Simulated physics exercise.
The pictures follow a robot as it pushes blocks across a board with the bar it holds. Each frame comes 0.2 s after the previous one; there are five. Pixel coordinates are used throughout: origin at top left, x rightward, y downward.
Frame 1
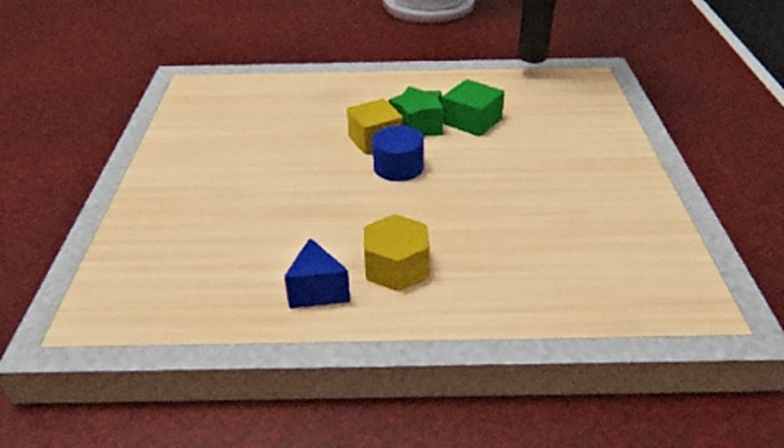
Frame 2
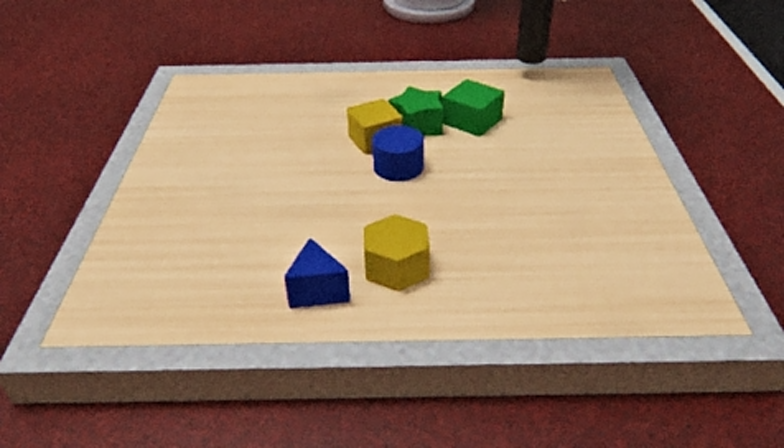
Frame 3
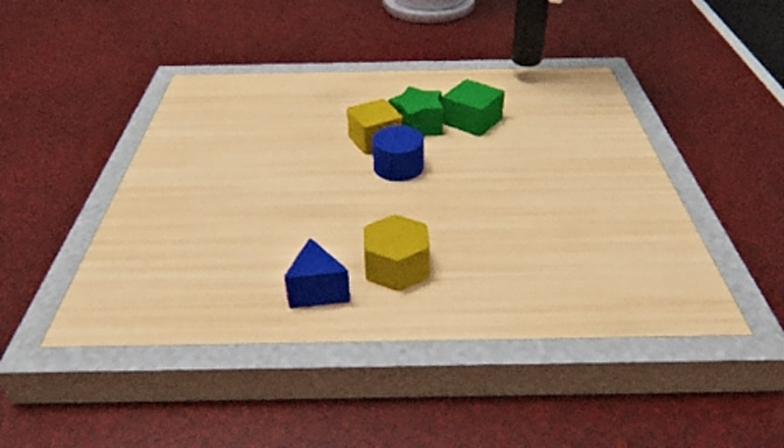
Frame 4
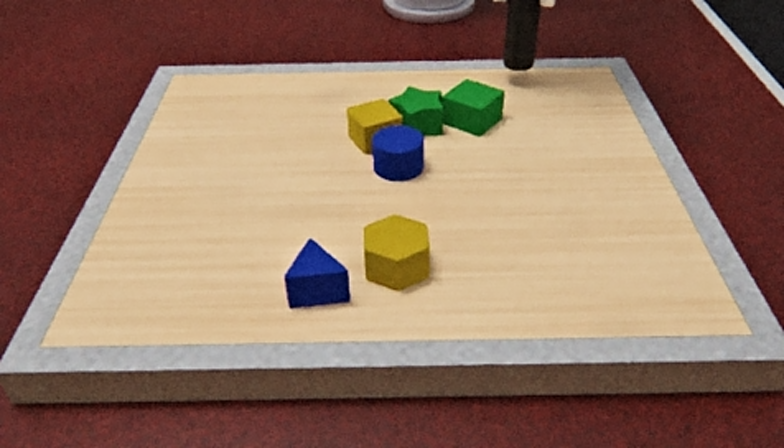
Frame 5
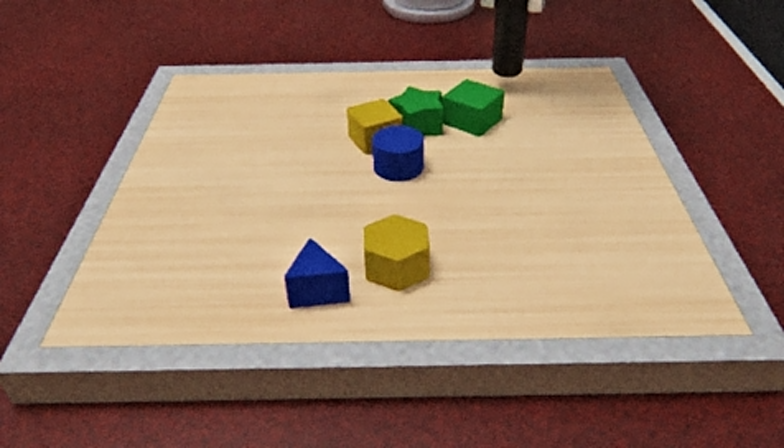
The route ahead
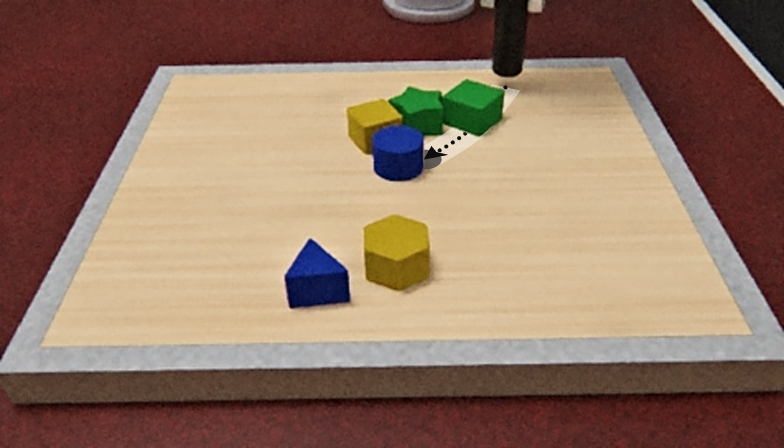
A dark bar reaches down from the top edge over a pale wooden board with a grey border, seen from above one side on a dark red surface. Yellow and green blocks and a blue cylinder cluster near the top centre, with a blue triangle and yellow hexagon below. The bar shifts slightly left and nearer, while the blocks and camera stay still.
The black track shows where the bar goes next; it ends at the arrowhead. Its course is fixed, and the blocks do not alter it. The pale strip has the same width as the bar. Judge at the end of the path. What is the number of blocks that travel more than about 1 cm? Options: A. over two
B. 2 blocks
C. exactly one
Correct choice: A.
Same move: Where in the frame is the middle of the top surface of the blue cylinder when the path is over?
The blue cylinder ends near (347, 166).
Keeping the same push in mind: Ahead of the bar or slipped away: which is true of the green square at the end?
It is still ahead of the bar.
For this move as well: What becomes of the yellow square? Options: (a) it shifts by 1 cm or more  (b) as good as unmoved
That would be a.
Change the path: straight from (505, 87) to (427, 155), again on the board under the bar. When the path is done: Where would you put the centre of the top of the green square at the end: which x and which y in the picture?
Top centre: (445, 149).
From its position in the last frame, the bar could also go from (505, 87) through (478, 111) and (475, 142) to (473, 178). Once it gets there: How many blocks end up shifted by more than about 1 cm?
Only one of them.
The drawn path runs from (505, 87) by way of (476, 124) to (424, 159).
On the path given first. One third of the way, bar at (488, 94); green star block at (414, 100); green square at (467, 100).
Two thirds of the way, bar at (463, 119); yellow square at (346, 112), turned 25° clockwise; blue cylinder at (394, 141); green star block at (395, 111), turned 40° clockwise; green square at (438, 125).
At the end, bar at (424, 142); yellow square at (345, 112), turned 25° clockwise; blue cylinder at (347, 166); green star block at (394, 111), turned 45° clockwise; green square at (394, 149), turned 10° clockwise.
